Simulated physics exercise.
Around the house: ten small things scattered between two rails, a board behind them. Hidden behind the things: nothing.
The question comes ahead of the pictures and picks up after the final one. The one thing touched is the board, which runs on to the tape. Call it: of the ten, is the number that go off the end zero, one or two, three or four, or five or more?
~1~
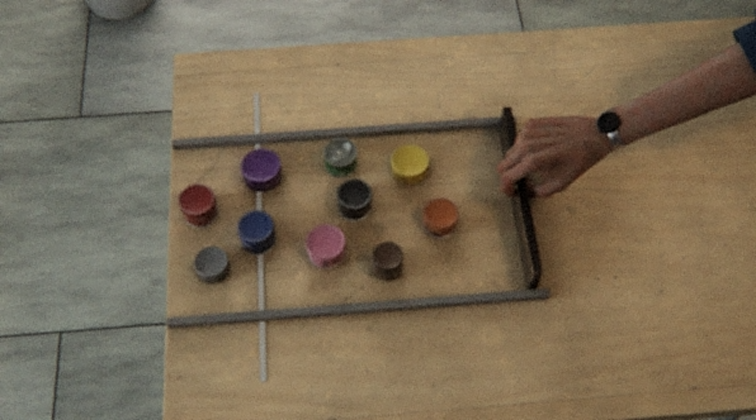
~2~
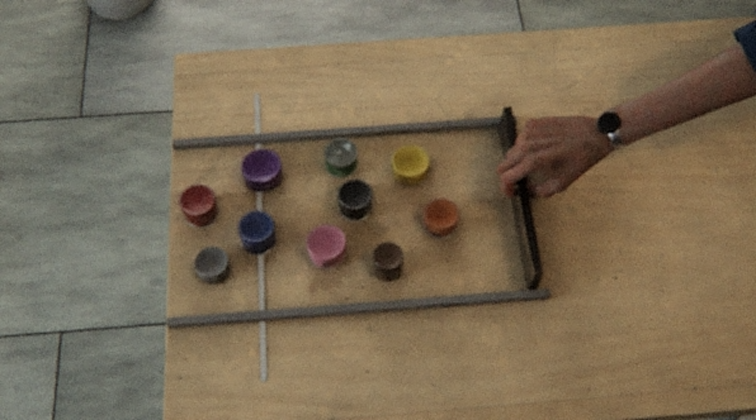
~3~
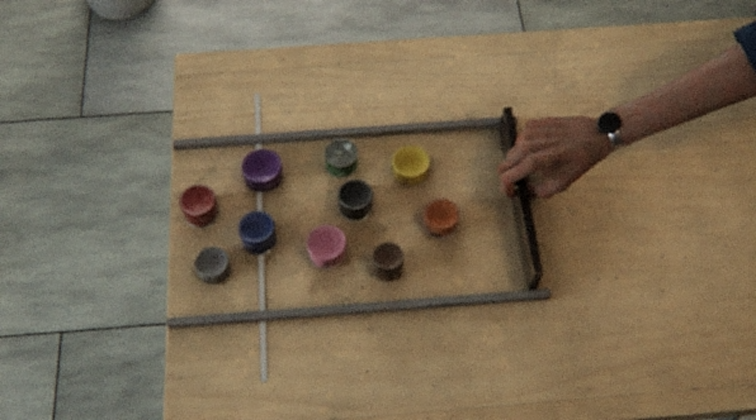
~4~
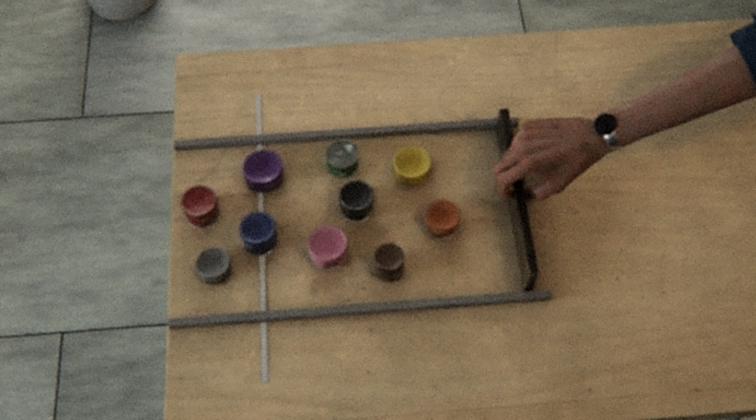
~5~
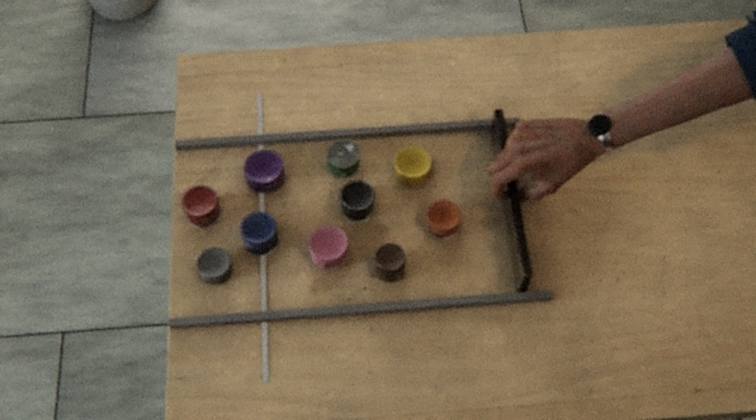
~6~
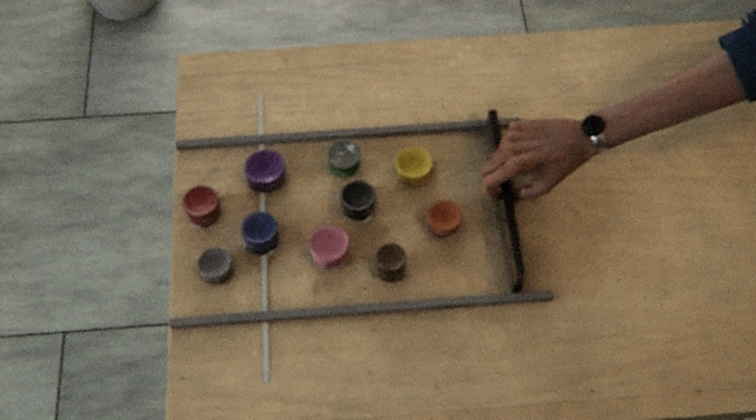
Zero go off.
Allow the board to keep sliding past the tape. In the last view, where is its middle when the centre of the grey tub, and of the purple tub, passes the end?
The middle is at (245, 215) when it's the grey tub, and at (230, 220) when it's the purple tub.
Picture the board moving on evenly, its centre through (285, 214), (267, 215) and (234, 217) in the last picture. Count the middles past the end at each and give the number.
0; 0; 2.
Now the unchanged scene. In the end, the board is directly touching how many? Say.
Result: 4 in all.
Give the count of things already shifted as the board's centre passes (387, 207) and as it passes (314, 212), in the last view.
First position 5; second position 8.
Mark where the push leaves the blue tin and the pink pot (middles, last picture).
In the last picture the blue tin sits around (212, 230) and the pink pot around (222, 268).
Soon after, none off yet; red tin at rest near (203, 207); grey tub at rest near (216, 266); blue tin at rest near (261, 234).
In the end, the number that fall off is zero.
